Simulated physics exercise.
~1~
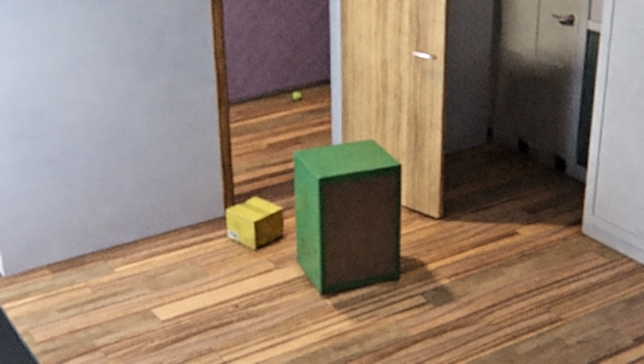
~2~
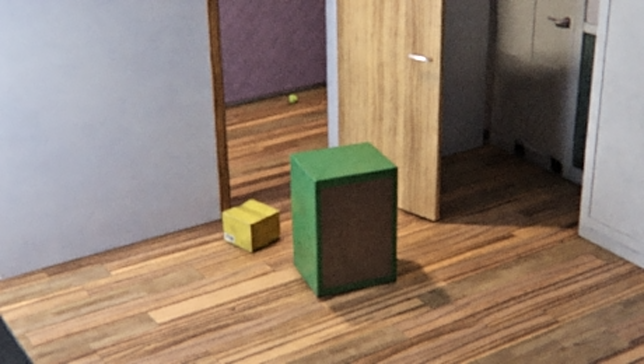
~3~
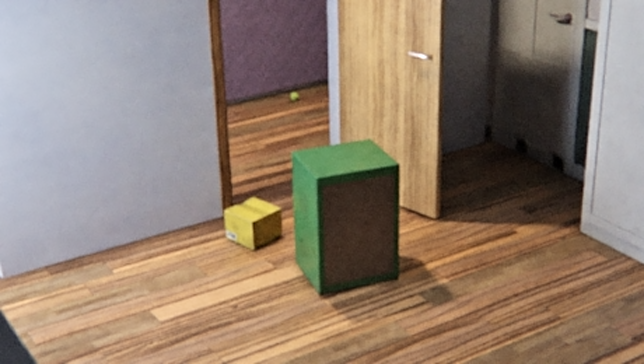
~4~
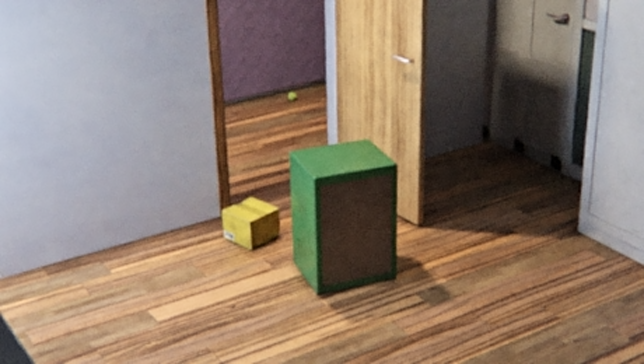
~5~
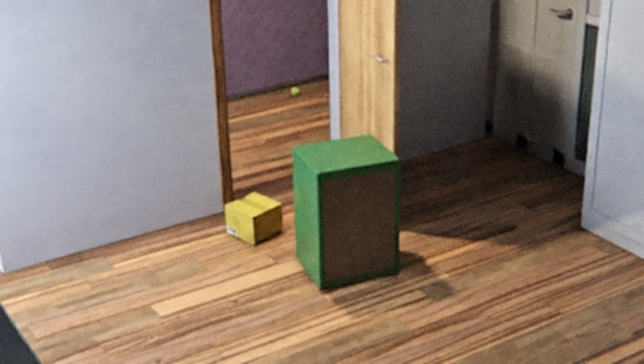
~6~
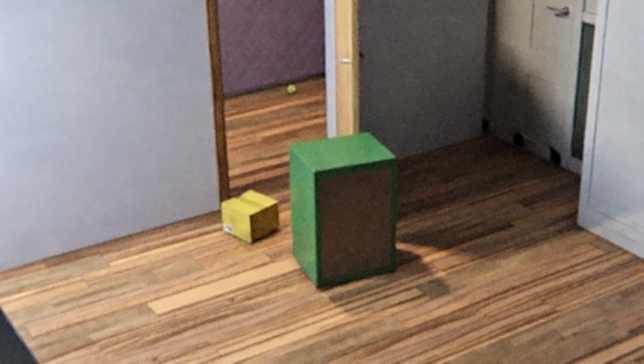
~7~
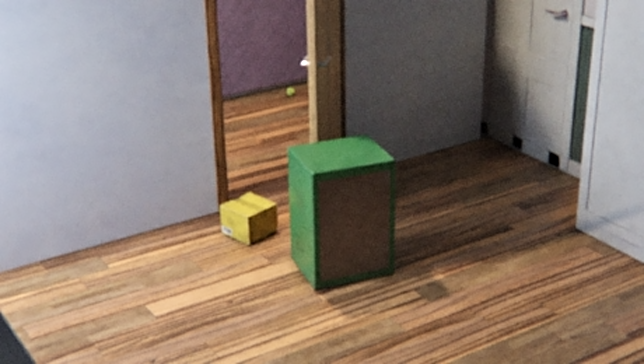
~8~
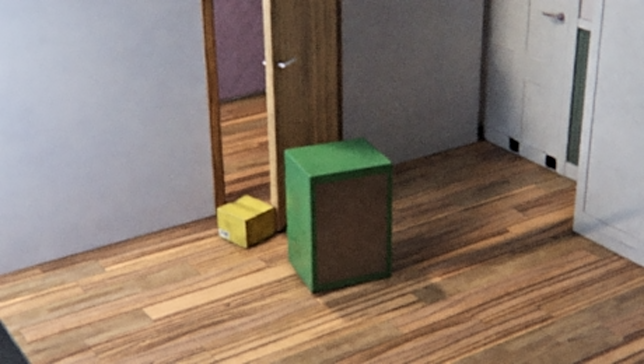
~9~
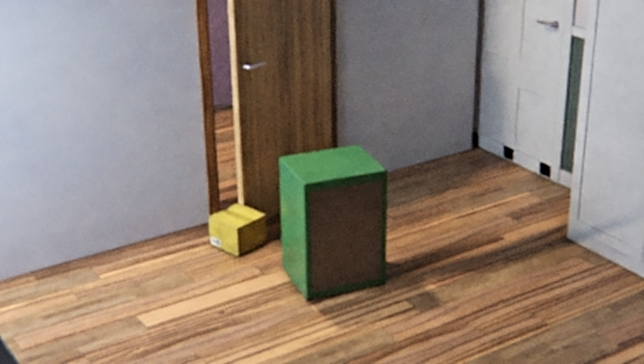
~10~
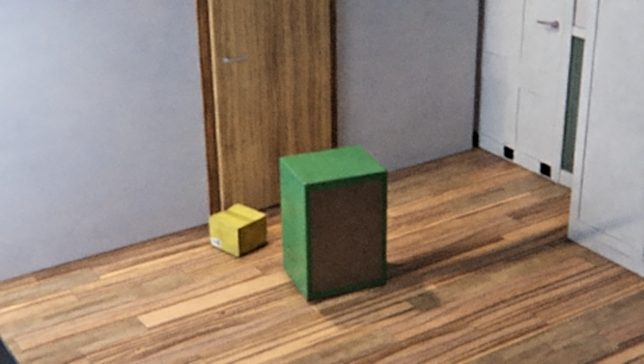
A wooden door, standing wide open behind a green box-shaped appliance, begins to swing toward the doorway on its left, with no one seen pushing it. At first it barely shifts, then it turns edge-on, uncovering more of the grey wall to the right. It keeps swinging left behind the appliance, steadily narrowing the view of the purple-walled room beyond. The door passes behind the small yellow parcel near the opening, while both objects stay essentially where they are on the wooden floor. Finally it closes fully into its frame and rests there, shutting off the other room.
